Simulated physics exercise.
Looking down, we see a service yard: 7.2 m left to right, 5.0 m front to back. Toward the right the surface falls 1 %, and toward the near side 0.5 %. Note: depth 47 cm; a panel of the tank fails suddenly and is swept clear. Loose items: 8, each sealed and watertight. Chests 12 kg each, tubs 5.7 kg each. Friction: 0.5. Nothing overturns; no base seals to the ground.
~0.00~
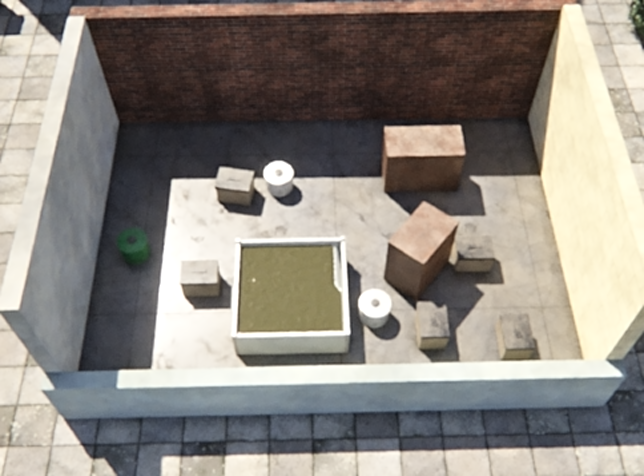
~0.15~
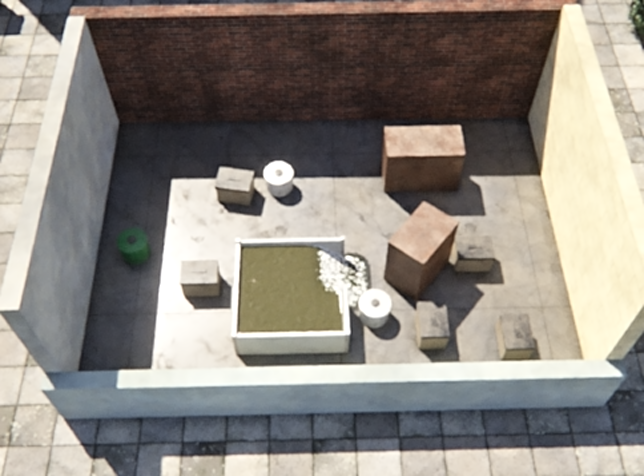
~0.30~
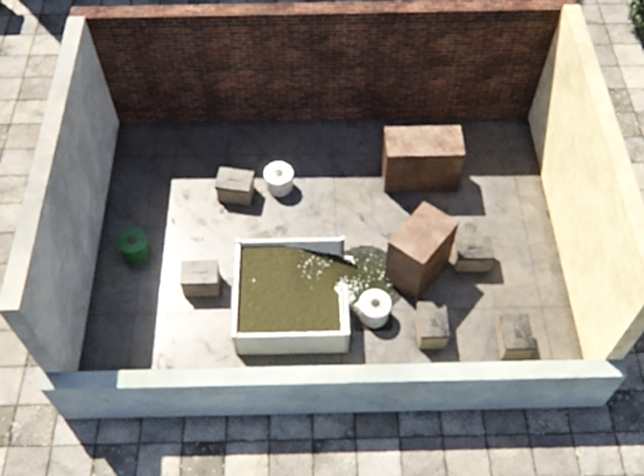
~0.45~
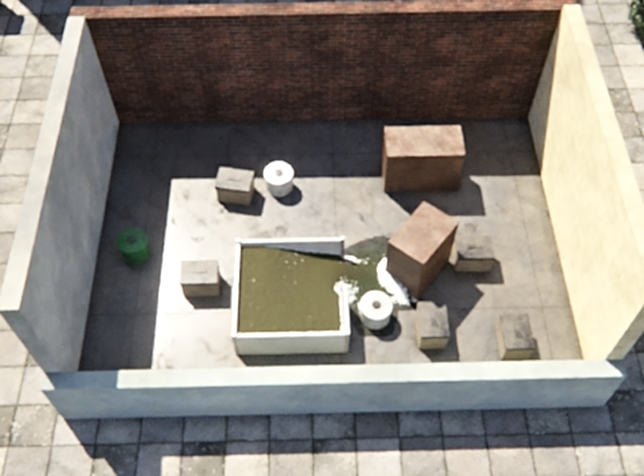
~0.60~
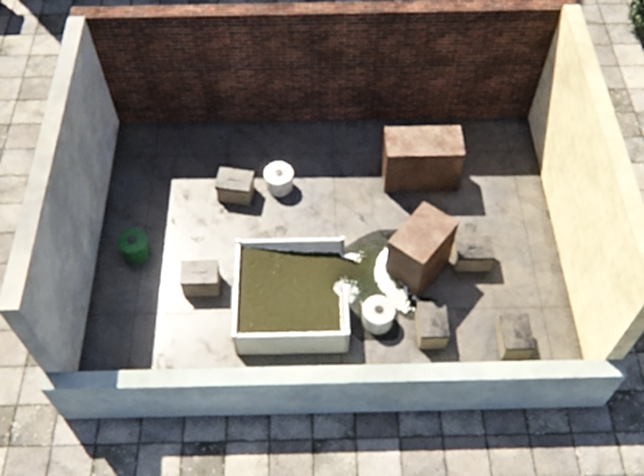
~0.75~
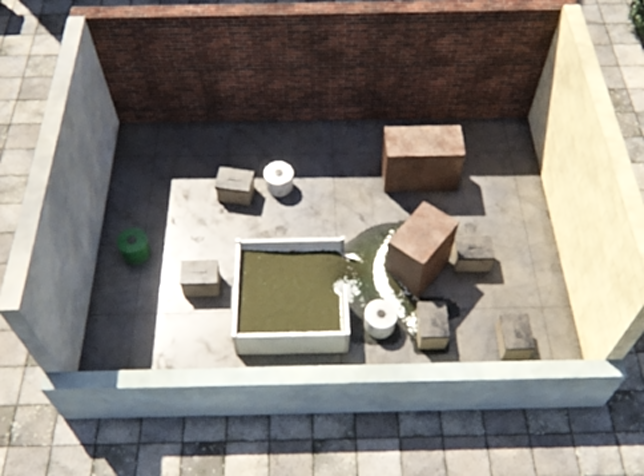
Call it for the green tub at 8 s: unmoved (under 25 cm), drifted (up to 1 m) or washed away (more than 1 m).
Unmoved.
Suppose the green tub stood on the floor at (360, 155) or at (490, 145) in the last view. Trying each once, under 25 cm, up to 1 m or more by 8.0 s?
From the first place it is barely disturbed; from the second it shuffles over a little.
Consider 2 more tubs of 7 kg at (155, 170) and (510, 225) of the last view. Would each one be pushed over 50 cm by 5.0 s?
First not far enough, second far enough.
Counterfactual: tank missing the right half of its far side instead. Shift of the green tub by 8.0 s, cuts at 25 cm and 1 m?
So, for the green tub: It holds steady.
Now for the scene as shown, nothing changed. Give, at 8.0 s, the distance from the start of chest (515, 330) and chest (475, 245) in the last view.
120 cm and 80 cm, respectively.
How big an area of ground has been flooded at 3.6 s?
I'd put it close to 18 m2.
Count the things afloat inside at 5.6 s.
At that point I count 2.
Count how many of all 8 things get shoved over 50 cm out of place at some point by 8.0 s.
The number is 4.
After 1.6 s the green tub is near (132, 240), 0.0 m from its start, aground; 0 afloat.
After 3.6 s the green tub is near (132, 240), 0.0 m from its start, aground; 2 afloat.
After 5.6 s the green tub is near (132, 240), 0.0 m from its start, aground; 2 afloat.
After 8.0 s the green tub is near (132, 240), 0.0 m from its start, aground; 3 afloat.
